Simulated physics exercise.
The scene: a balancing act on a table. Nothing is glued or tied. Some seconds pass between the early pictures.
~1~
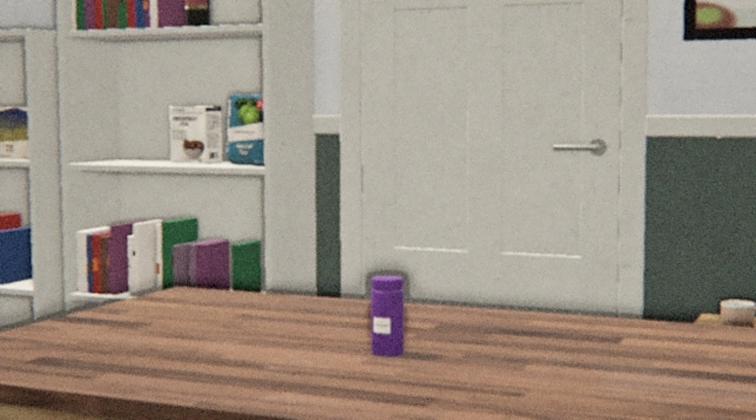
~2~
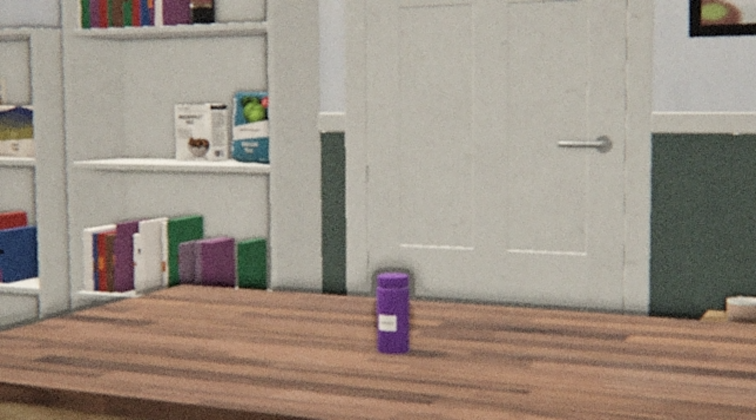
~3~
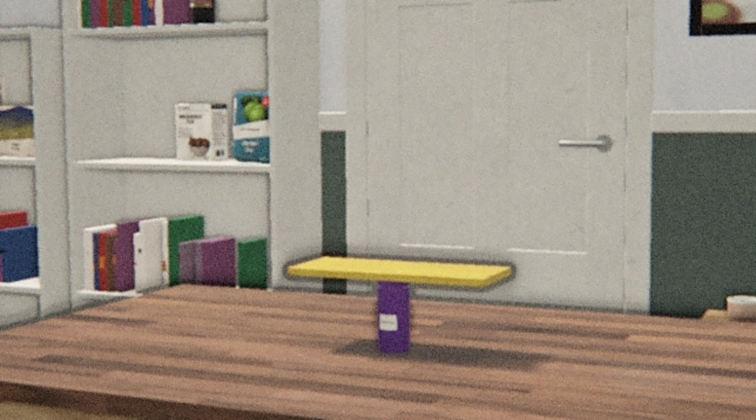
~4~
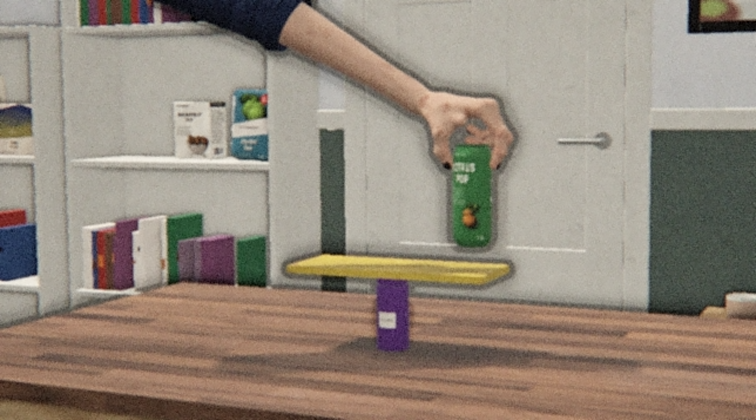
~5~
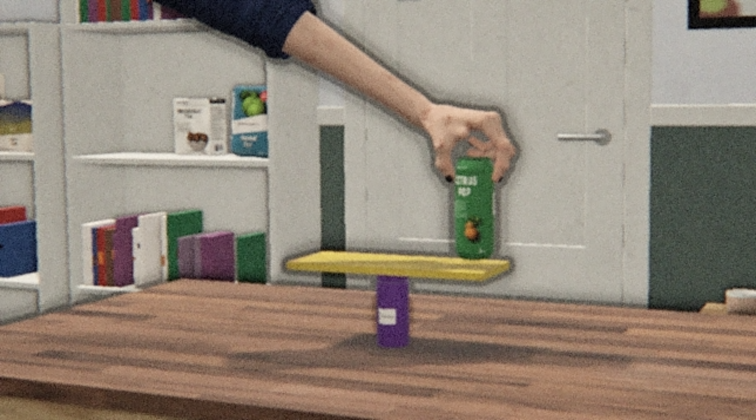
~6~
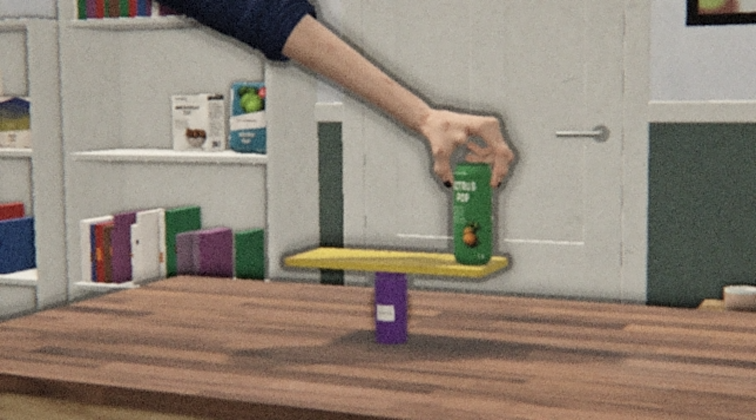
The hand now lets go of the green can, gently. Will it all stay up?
Here the stack loses its balance.
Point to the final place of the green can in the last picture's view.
Near (526, 336).
Then, 0.30 s past the last view, green can now fallen; yellow board rocked 52° from its first pose.
Then, 0.40 s past the last view, yellow board rocked 60° from its first pose.
Then, 0.50 s past the last view, yellow board rocked 52° from its first pose.
Finally, fallen, green can; down or leaning hard in the stack, yellow board; purple shaker still in place. Final places as the last picture's camera would see them, green can near (526, 336). The stack comes apart.
